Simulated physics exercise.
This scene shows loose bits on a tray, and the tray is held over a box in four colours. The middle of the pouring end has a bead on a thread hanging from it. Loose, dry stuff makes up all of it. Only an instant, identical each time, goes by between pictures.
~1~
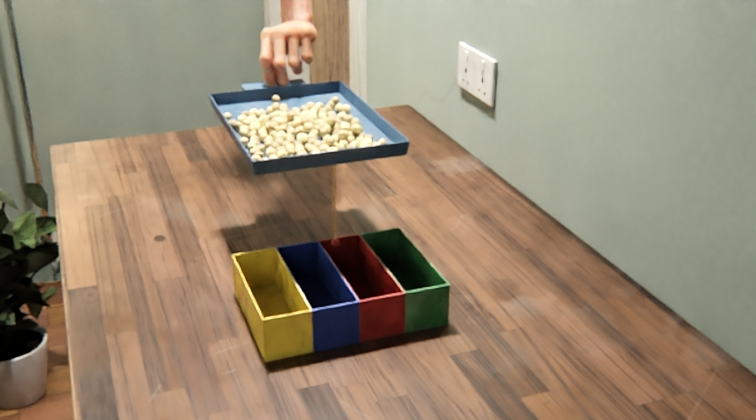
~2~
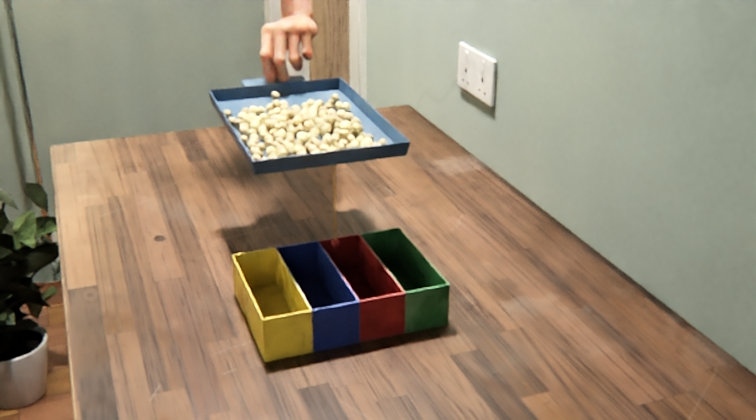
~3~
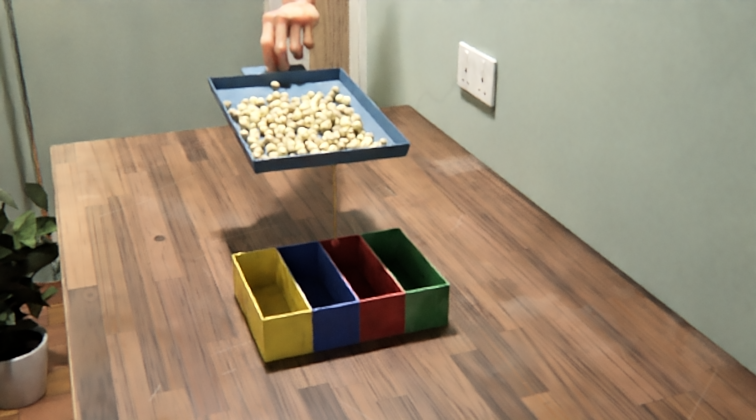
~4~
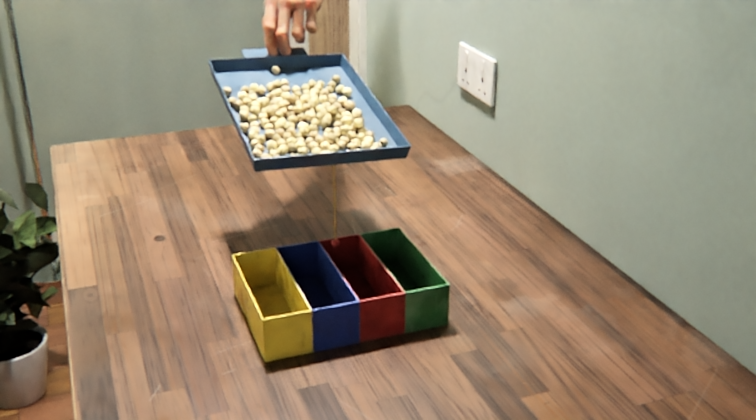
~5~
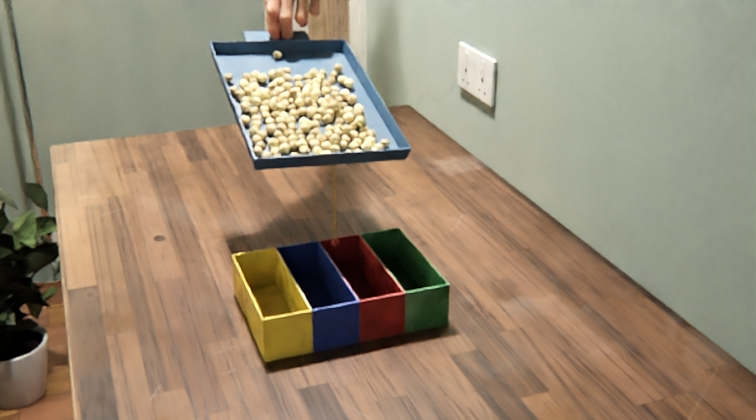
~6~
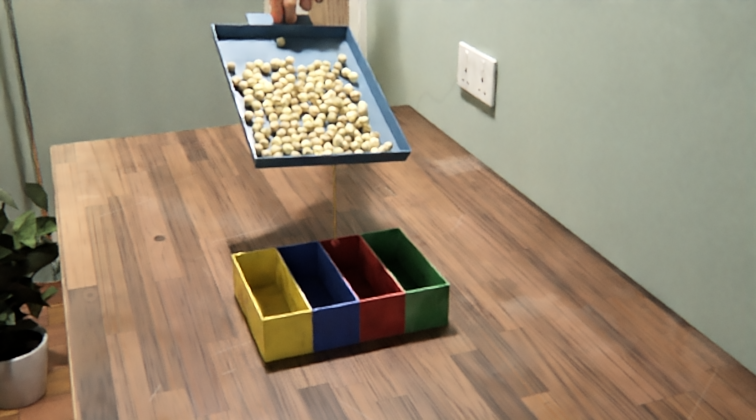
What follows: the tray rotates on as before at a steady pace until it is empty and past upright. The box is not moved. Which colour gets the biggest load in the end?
The green cell gets the biggest load.
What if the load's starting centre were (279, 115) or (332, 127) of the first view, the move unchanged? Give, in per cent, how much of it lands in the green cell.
First case around 50 %, second case around 50 %.
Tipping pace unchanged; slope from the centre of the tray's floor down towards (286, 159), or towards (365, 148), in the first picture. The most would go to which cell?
First the yellow cell, then the cell in green.
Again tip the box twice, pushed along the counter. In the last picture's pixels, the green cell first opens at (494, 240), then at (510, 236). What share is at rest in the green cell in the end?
First some 0, then 0 per cent.
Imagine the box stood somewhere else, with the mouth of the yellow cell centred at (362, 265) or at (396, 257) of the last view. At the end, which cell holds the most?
In order: The cell in blue, yellow.
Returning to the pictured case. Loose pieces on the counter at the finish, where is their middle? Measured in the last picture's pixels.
Approximate centre, last frame: (510, 312).
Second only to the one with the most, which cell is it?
Behind the top one comes the red cell.
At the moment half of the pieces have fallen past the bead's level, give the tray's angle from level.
Around 110°, give or take.
Just after the last frame, tray tipped steeply; almost all on the tray; just a few in the green cell; just a few falling or outside the box.
A moment on, tray tipped past a quarter turn; roughly a quarter on the tray; roughly a quarter in the green cell; about a tenth in the red cell; just a few in the blue cell; roughly a third falling or outside the box.
Further on, tray tipped past a quarter turn; roughly half in the green cell; roughly a quarter in the red cell; about a tenth in the blue cell; just a few in the yellow cell; about a tenth falling or outside the box.
When it is over, tray tipped past a quarter turn; roughly half in the green cell; roughly a quarter in the red cell; about a tenth in the blue cell; just a few in the yellow cell; about a tenth outside the box.
